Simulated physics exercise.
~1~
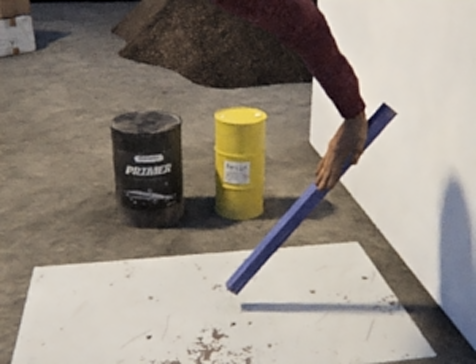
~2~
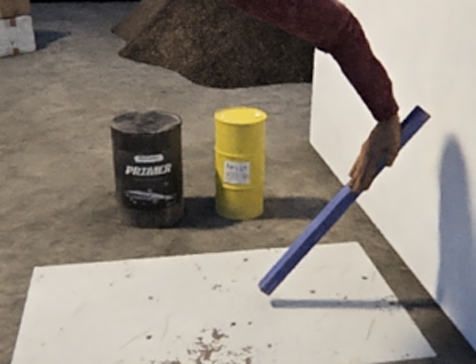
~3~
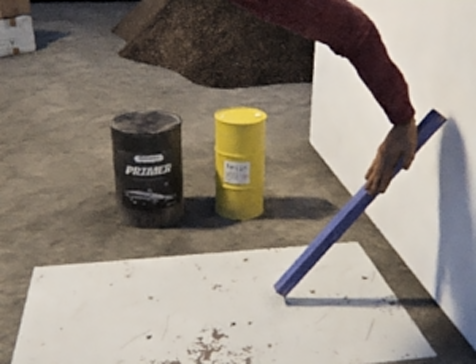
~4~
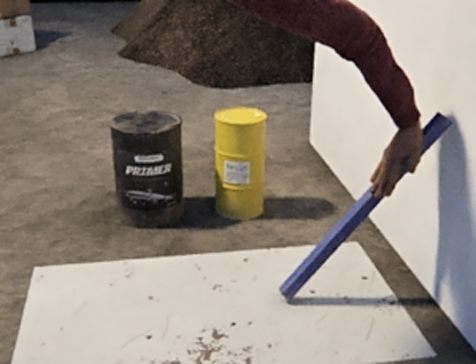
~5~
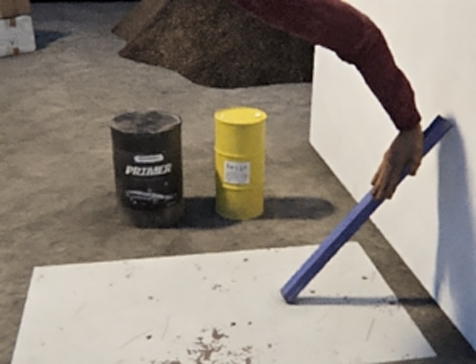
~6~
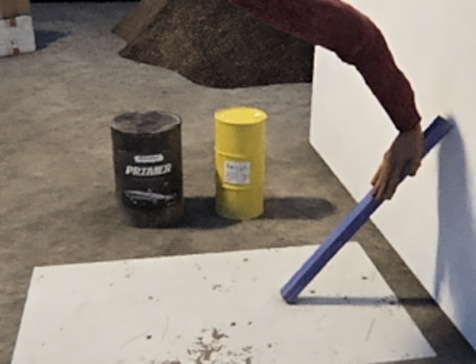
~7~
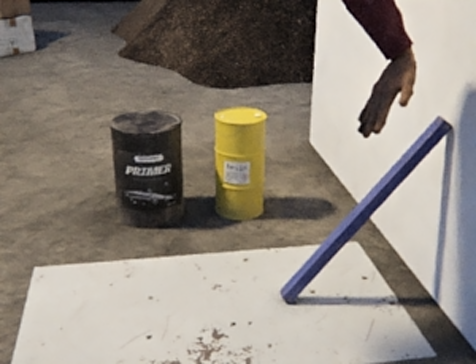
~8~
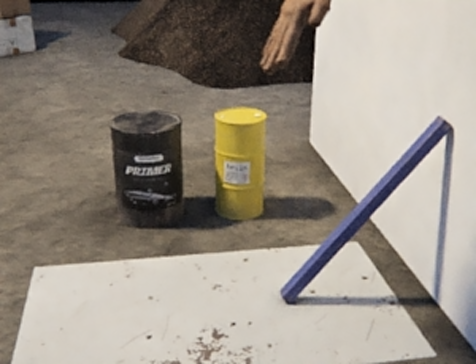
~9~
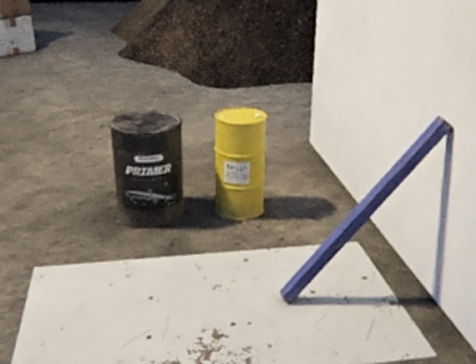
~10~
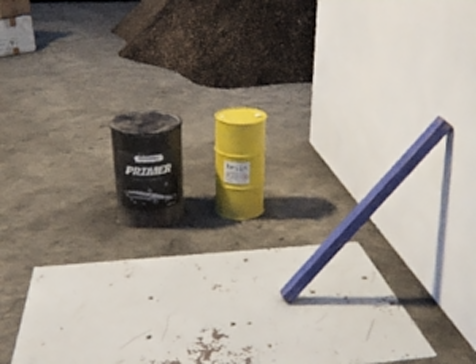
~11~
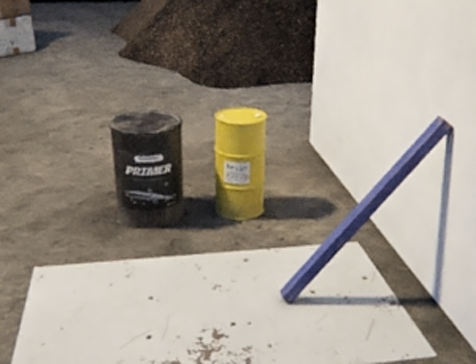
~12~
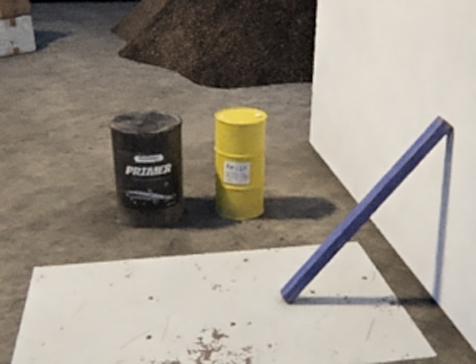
On a grey concrete floor, seen from slightly above by a still camera, a white panel lies in front of a dark heap of loose material, with a white wall at the right. A black pail marked as primer stands left of centre, beside a yellow canister. An arm in a dark red sleeve holds a blue pole at a slant over the panel, moves it to the right and leans its upper end against the wall. The hand steadies it, lets go and withdraws upward out of view. The pole stays leaning, and the pail and canister remain in place.
